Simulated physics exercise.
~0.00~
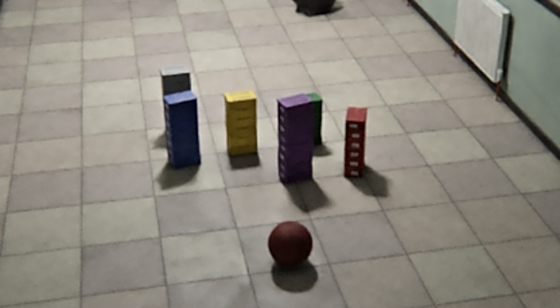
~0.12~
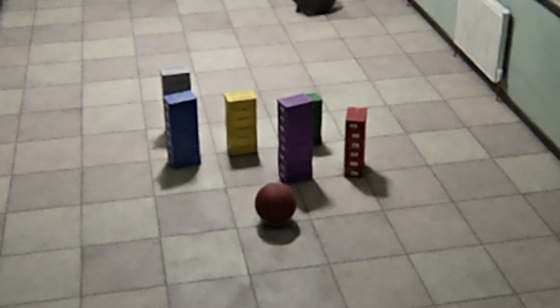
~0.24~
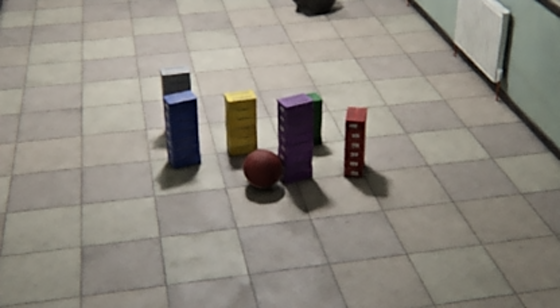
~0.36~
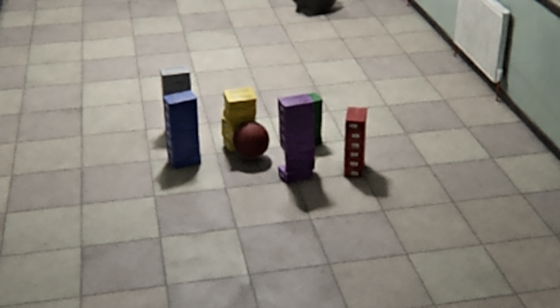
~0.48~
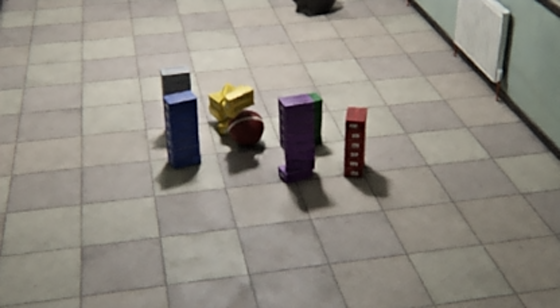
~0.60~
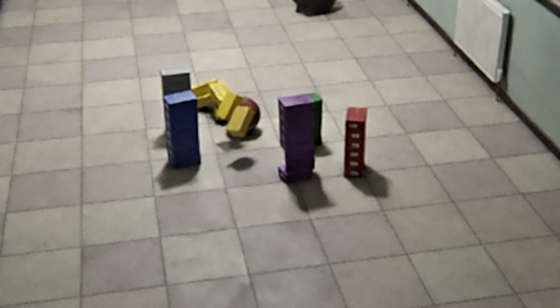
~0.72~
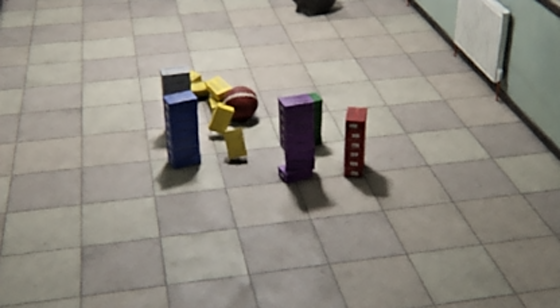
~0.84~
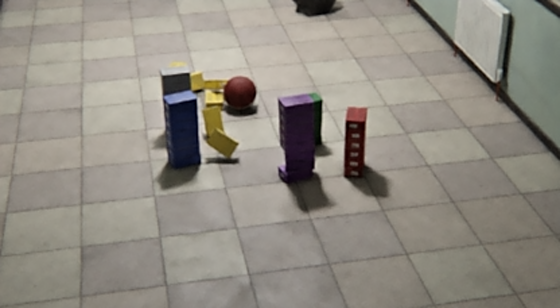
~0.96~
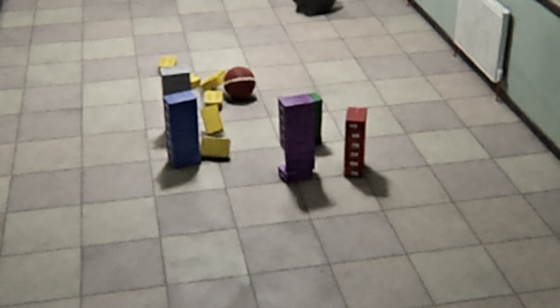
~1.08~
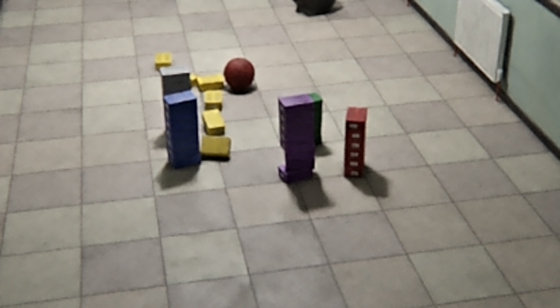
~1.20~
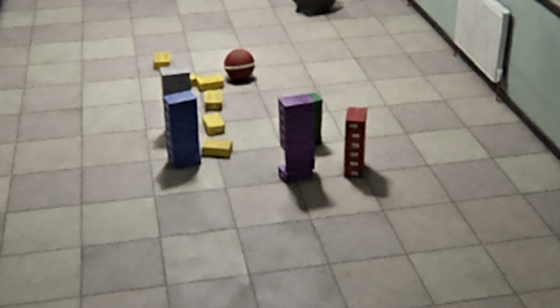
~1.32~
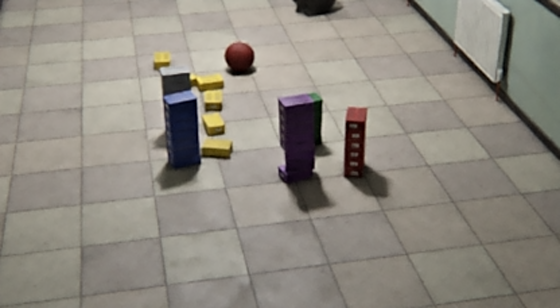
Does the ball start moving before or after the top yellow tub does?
The ball starts moving before the top yellow tub. It is already rolling across the tiles while the yellow tower stands still, and the top tub only begins to tip once the ball reaches the tower.
